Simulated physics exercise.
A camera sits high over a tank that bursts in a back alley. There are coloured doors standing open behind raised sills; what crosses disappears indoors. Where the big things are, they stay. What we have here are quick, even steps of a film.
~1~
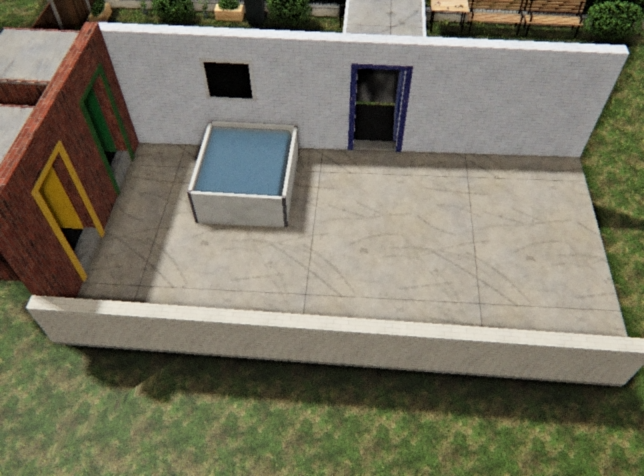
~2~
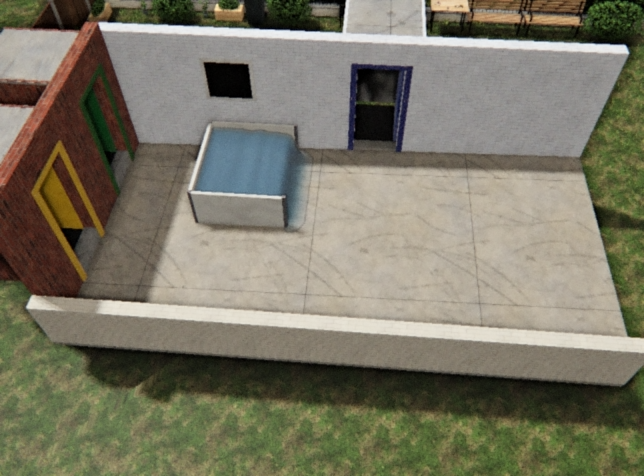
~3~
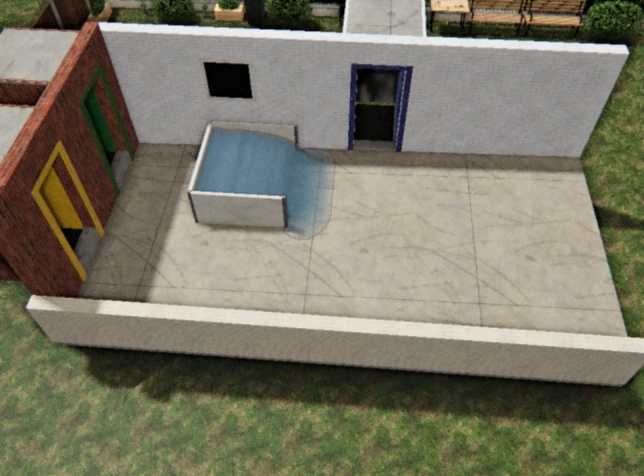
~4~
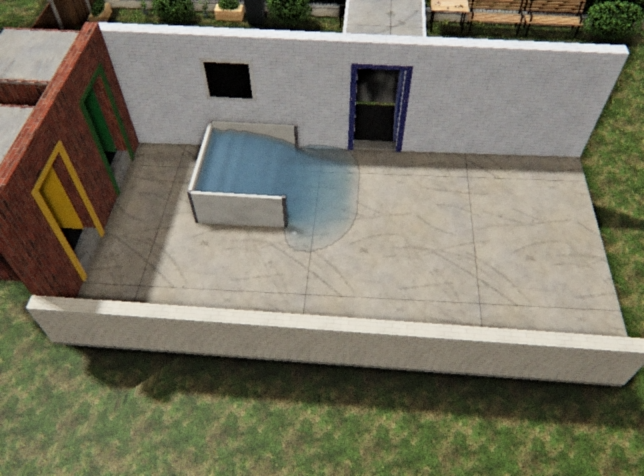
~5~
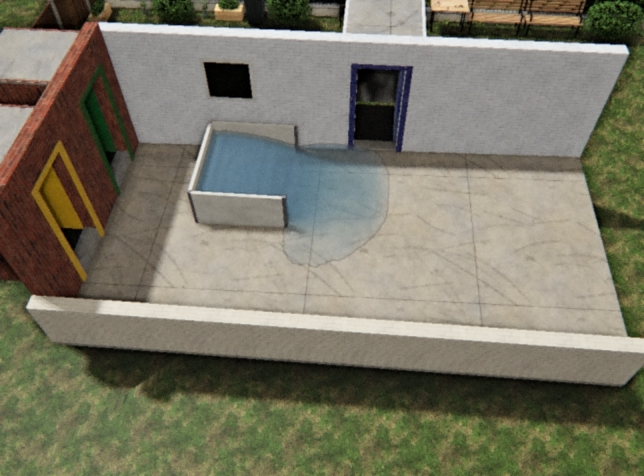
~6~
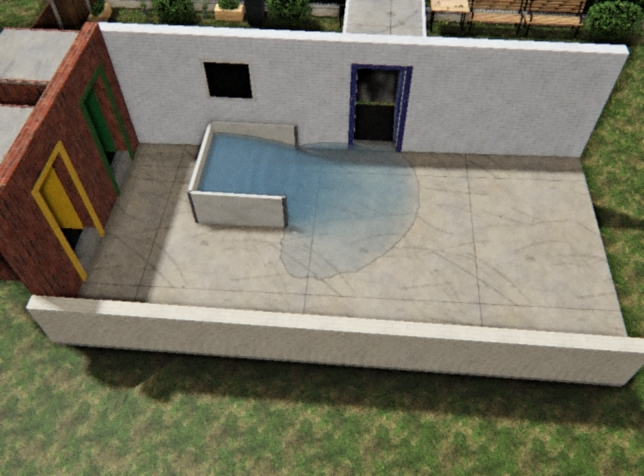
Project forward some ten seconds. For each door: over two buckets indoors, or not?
One by one: The green door will let through no more than two buckets, the blue door will let through over two buckets, the yellow door will let through no more than two buckets.
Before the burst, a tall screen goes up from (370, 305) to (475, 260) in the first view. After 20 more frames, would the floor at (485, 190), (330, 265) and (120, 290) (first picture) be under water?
Reading the points as listed, I get deluged, then deluged, then left untouched.
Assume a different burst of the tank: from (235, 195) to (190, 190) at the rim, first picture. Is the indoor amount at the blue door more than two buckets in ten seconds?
I reckon the blue one doesn't reach it.
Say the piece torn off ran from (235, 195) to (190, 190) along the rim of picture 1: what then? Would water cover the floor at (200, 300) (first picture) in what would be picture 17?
It would be drenched.
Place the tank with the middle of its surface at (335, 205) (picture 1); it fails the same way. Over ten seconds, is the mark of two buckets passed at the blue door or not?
My call is that the blue one stays inside the limit.
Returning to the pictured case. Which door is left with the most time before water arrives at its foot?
Going by the pictures, I'd say the door marked yellow.
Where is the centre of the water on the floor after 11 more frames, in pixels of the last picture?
It is near (365, 200).
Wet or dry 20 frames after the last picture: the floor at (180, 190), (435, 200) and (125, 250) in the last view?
Point by point: Not yet wet, inundated, not yet wet.
A moment on, water covers 40 % of the floor; the green door not reached, the blue door under two buckets in, the yellow door not reached.
Next, water covers 60 % of the floor; the green door not reached, the blue door over two buckets in, the yellow door not reached.
Then, water covers 65 % of the floor; the green door not reached, the blue door over two buckets in, the yellow door not reached.
Later, water covers 75 % of the floor; the green door wet at the sill, nothing in, the blue door over two buckets in, the yellow door not reached.
In the end, water covers 70 % of the floor; the green door wet at the sill, nothing in, the blue door over two buckets in, the yellow door wet at the sill, nothing in.
